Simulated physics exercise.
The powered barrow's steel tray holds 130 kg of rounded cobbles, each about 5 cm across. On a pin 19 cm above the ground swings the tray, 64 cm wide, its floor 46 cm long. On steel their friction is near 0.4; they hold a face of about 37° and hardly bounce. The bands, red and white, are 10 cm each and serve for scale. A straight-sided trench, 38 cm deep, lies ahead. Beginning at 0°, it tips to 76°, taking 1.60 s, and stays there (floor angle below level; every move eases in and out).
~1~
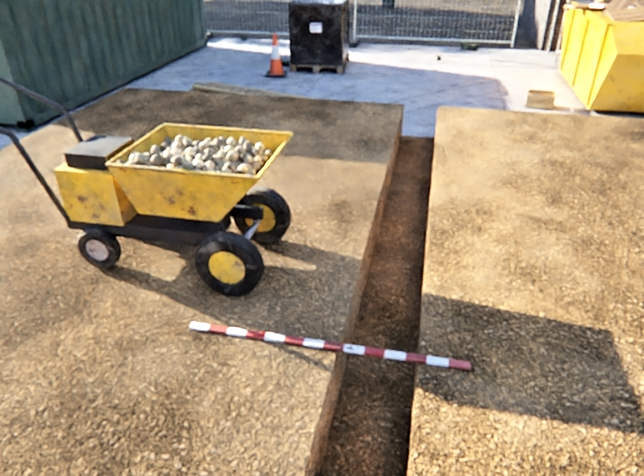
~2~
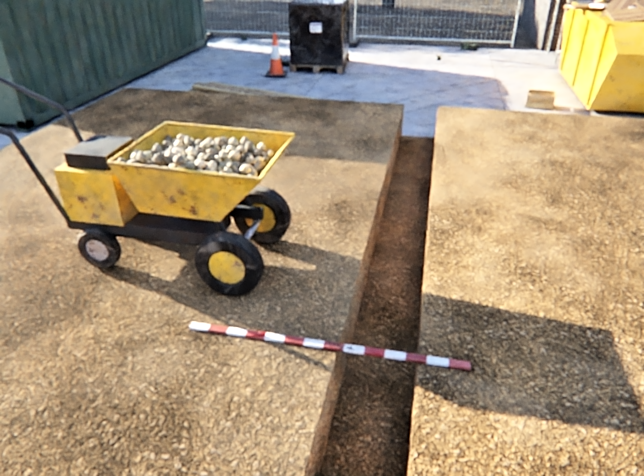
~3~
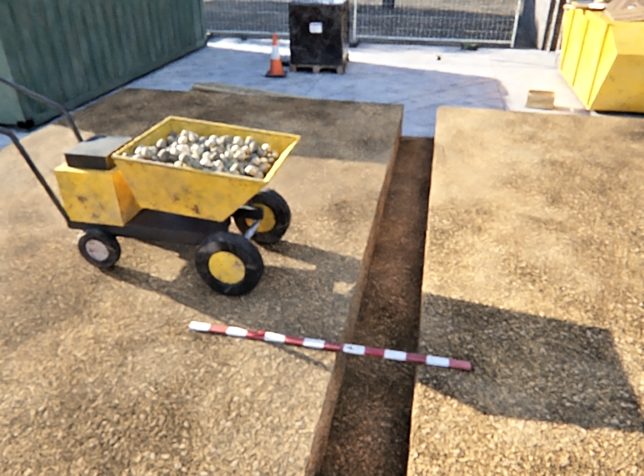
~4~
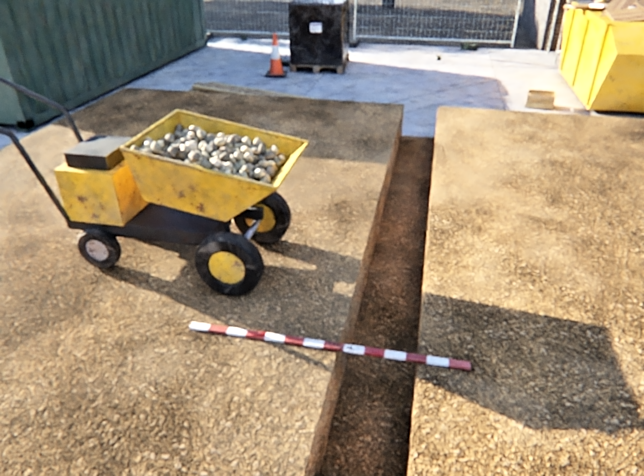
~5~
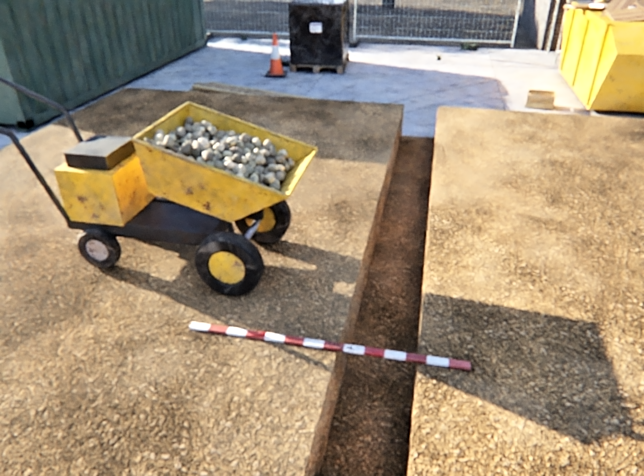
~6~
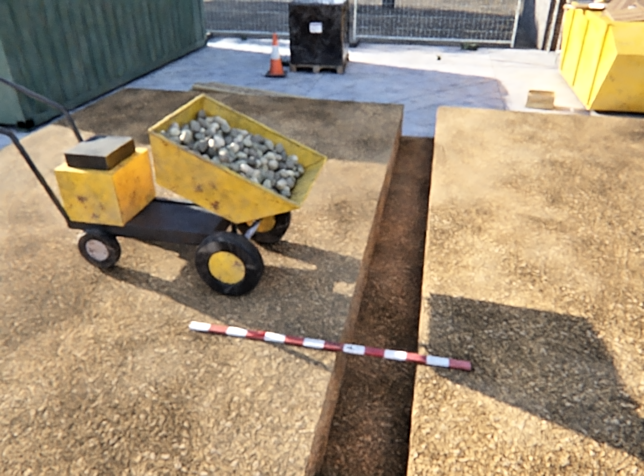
In the video, a yellow powered barrow loaded with rounded cobbles stands beside a straight-sided trench crossed by a red and white banded pole, and its tray gradually tilts forward, the front lip lowering toward the right.
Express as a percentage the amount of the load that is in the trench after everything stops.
The amount is close to 100 per cent of the load.
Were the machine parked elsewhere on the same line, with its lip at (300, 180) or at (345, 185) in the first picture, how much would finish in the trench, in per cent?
Roughly 85 in a hundred, then 15 in a hundred.
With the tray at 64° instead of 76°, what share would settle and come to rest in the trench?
In that case around 100 percent.
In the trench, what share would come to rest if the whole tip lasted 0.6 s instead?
Close to 100 per cent then.
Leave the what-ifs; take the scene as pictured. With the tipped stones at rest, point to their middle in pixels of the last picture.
Roughly at pixel (390, 321).
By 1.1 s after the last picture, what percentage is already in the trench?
About 65 per cent by then.
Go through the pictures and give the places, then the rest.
Lip at (259, 179), floor tilted 0°, highest stones at (211, 146), in the first frame.
The tray is at 1°, its lip at (261, 180); the top of the load is at (213, 146), in the second frame.
The tray is at 5°, its lip at (267, 183); the top of the load is at (197, 143), in the third frame.
The tray is at 10°, its lip at (277, 189); the top of the load is at (190, 136), in the fourth frame.
Lip at (288, 197), floor tilted 16°, highest stones at (193, 130), in the fifth frame.
Lip at (300, 207), floor tilted 24°, highest stones at (201, 123), in the sixth frame.
Then, 0.6 s after the last picture the floor is at 64°, 97 % in the tray, 2 % short of the trench, 1 % in the trench; the foremost stones are at (365, 262).
Then, 1.1 s after the last picture the floor is at 76°, 32 % in the tray, 2 % short of the trench, 66 % in the trench; the foremost stones are at (414, 337).
Then, 1.4 s after the last picture the floor is at 76°, 6 % in the tray, 2 % short of the trench, 92 % in the trench; the foremost stones are at (417, 309).
Then, 3.4 s after the last picture the floor is at 76°, 0 % in the tray, 100 % in the trench; the foremost stones are at (416, 319).
